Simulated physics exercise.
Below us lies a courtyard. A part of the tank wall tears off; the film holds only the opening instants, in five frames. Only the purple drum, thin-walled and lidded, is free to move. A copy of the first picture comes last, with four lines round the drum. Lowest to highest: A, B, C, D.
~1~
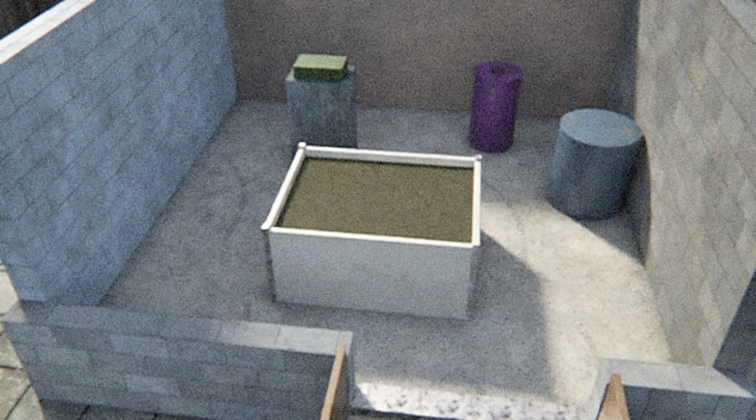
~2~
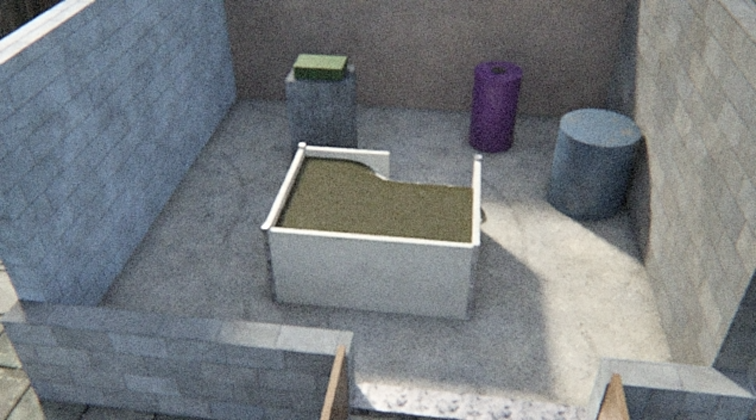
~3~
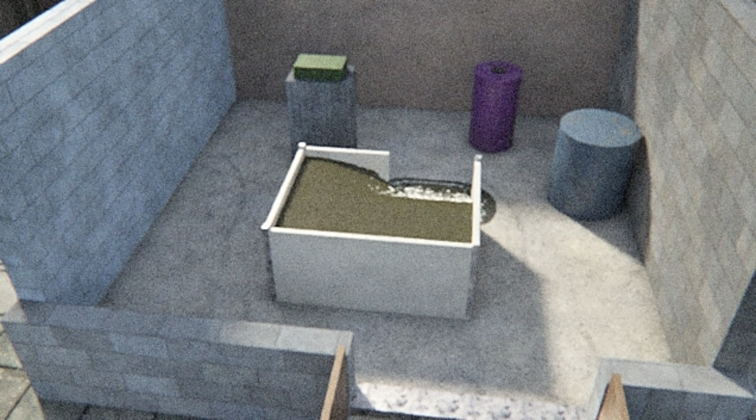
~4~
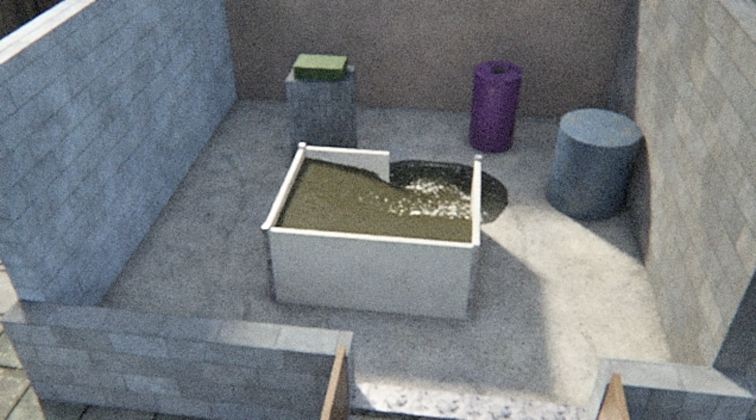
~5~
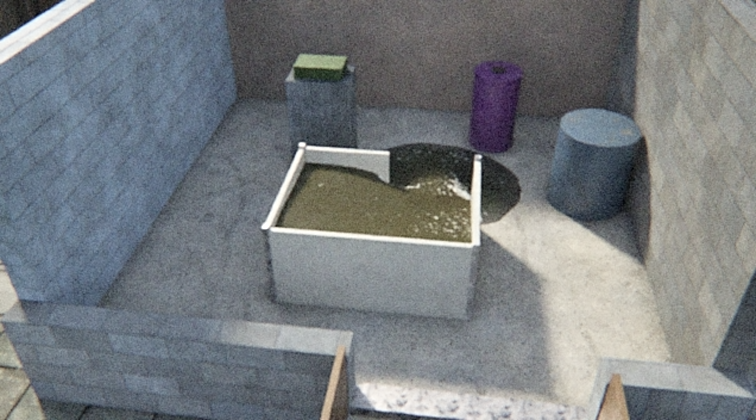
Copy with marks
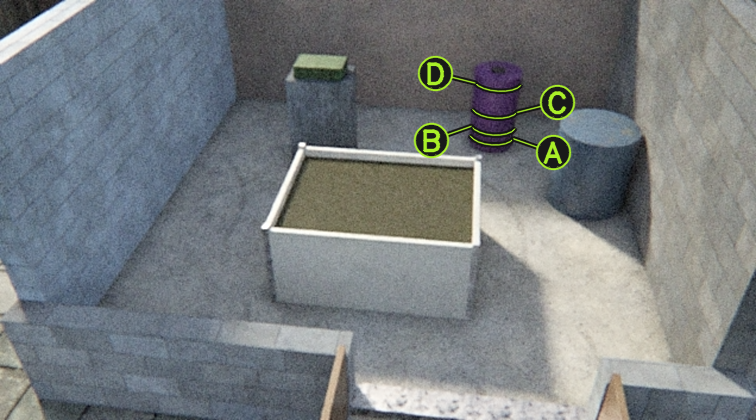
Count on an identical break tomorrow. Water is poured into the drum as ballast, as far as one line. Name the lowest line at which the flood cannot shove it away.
Line C.
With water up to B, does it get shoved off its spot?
Yes, it does.
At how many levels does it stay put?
Two.
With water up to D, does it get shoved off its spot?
No.
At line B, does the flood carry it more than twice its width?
No, less.
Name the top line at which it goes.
Line B.
On the marked copy, A at (491, 144); B at (493, 135); C at (494, 118); D at (498, 91); from the bottom up A, B, C, D.
For line A, it is pushed about twice its own width away.
For line B, it is pushed about its own width away.
For line C, it does not move.
For line D, it does not move.
